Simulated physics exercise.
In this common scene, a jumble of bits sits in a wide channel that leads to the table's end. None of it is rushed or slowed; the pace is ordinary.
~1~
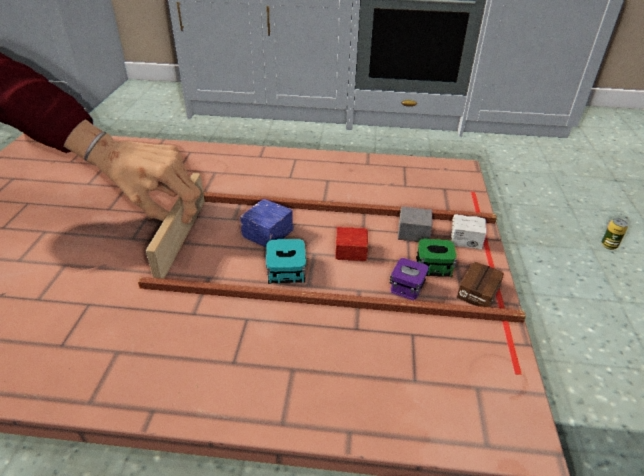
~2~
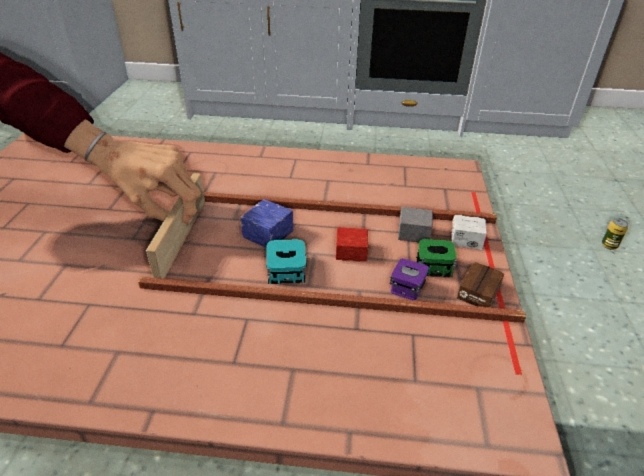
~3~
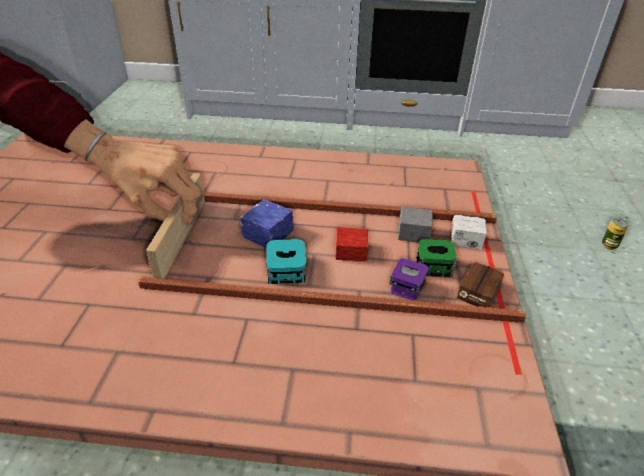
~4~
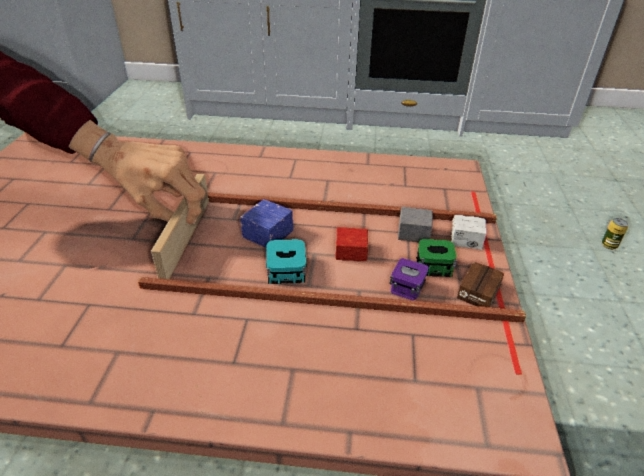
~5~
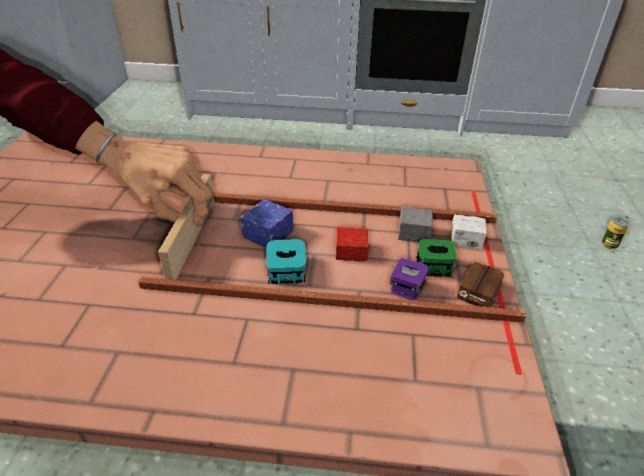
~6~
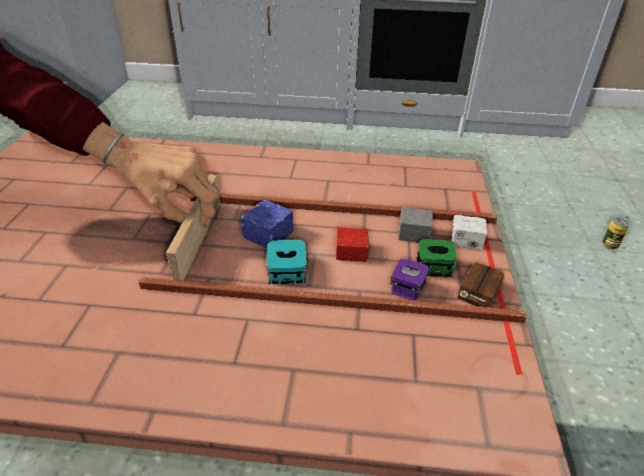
We see a hand holding a pale board upright between two rails on a tiled table, with coloured blocks and small cases to its right. The hand slides the board slightly rightward, while the blocks and cases stay still.
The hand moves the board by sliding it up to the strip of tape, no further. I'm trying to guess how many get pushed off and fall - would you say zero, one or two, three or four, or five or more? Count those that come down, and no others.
The count that falls off is at least five.
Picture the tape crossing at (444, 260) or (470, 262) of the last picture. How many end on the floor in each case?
First try 3, second try 6.
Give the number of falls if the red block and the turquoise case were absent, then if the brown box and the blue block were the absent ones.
The count is 4 in the first case and 3 in the second.
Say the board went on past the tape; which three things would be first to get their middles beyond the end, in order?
Brown box, white box, green case.
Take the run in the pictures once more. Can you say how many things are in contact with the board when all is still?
All in all, 1.
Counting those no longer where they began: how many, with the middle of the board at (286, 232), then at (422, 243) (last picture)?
2, then 8.
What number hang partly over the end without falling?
Count: 1.
Soon after, none off yet; brown box at rest near (481, 285); white box at rest near (469, 232); green case at rest near (436, 258).
After that, none off yet; brown box at rest near (481, 285); white box at rest near (469, 232); green case displaced a little near (450, 260).
And then, one off so far; brown box on its way down near (533, 358); white box tilting well over near (524, 252); green case displaced well along near (522, 273).
In the end, the number that fall off is five or more; gone, blue block, red block, purple case, grey block, green case, white box and brown box.
